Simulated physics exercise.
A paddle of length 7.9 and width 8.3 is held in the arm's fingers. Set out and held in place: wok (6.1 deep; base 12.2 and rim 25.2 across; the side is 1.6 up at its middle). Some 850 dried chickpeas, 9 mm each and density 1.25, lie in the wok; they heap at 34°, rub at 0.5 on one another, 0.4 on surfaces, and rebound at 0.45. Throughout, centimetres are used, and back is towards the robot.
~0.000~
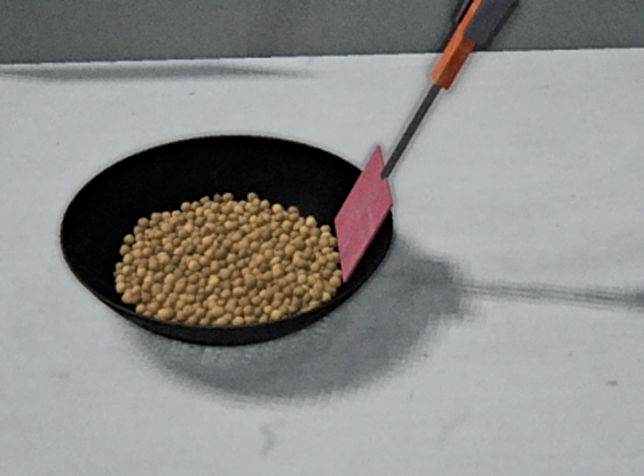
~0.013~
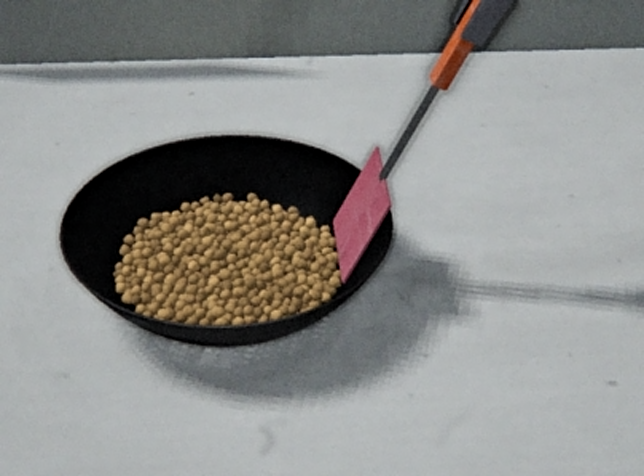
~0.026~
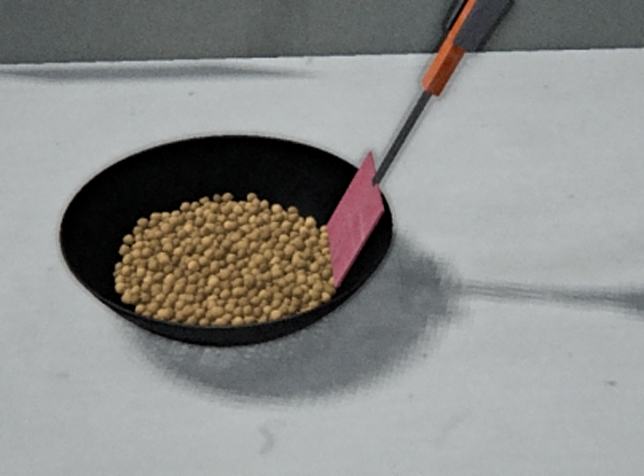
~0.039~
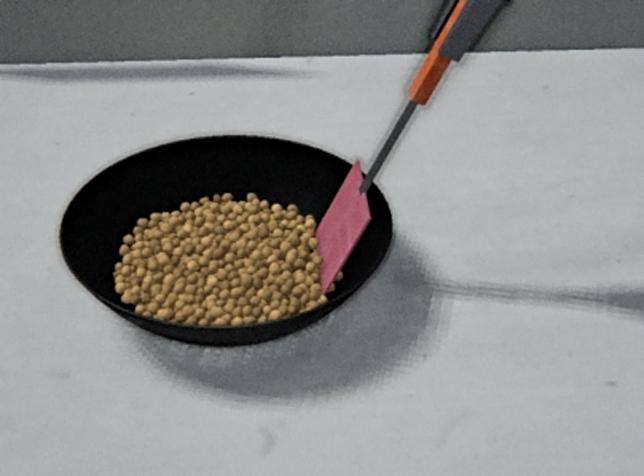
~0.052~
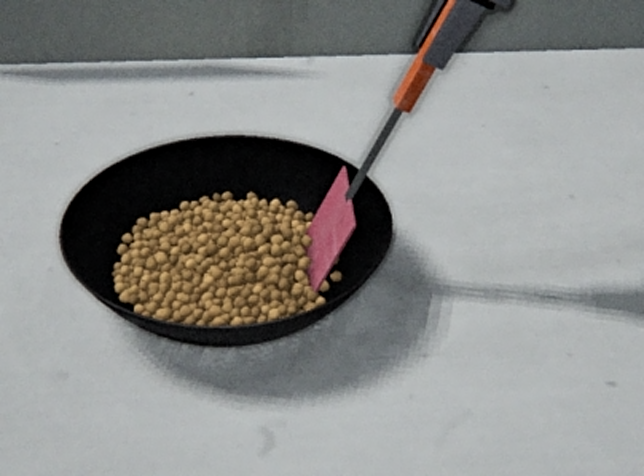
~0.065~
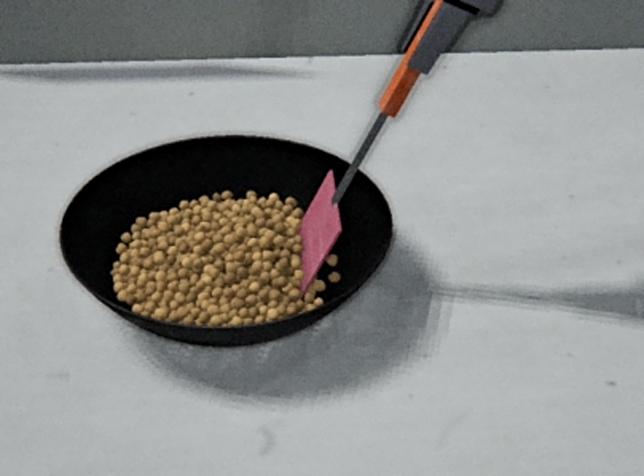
A pink paddle, held upright at a slant against the right side of a black wok, pushed a short way left into the heaped chickpeas, nudging them slightly as a few slipped around behind it.
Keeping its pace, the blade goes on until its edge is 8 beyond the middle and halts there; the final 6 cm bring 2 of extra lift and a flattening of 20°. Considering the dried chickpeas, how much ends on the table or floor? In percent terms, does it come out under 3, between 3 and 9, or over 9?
It comes out over 9 %.
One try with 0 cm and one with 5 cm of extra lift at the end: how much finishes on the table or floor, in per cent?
20 and 20 %.
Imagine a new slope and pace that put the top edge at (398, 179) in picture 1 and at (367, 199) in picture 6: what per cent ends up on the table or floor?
It comes to something like 5 %, give or take.
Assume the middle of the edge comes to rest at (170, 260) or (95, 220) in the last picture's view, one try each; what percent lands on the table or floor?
0 % and 40 %.
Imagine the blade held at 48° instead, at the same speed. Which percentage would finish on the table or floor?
Somewhere around 20 per cent would end on the table or floor.
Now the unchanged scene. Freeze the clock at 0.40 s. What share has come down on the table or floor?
Fraction noted: Close to 15 per cent.
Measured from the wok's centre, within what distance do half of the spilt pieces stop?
That distance comes to about 20 cm.
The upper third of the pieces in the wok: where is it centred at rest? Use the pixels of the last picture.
The middle lies somewhere around (126, 256).
After 0.12 s, sloping 65°, highest piece 8 above the table; 854 in the wok.
After 0.17 s, sloping 58°, highest piece 14 above the table; 853 in the wok, 1 on the blade or in flight.
After 0.40 s, sloping 45°, highest piece 9 above the table; 676 in the wok, 114 on the table or floor, 64 on the blade or in flight.
After 1.45 s, sloping 45°, highest piece 6 above the table; 672 in the wok, 182 on the table or floor.
In the end, 672 in the wok, 182 on the table or floor. That is 21 % on the table or floor.
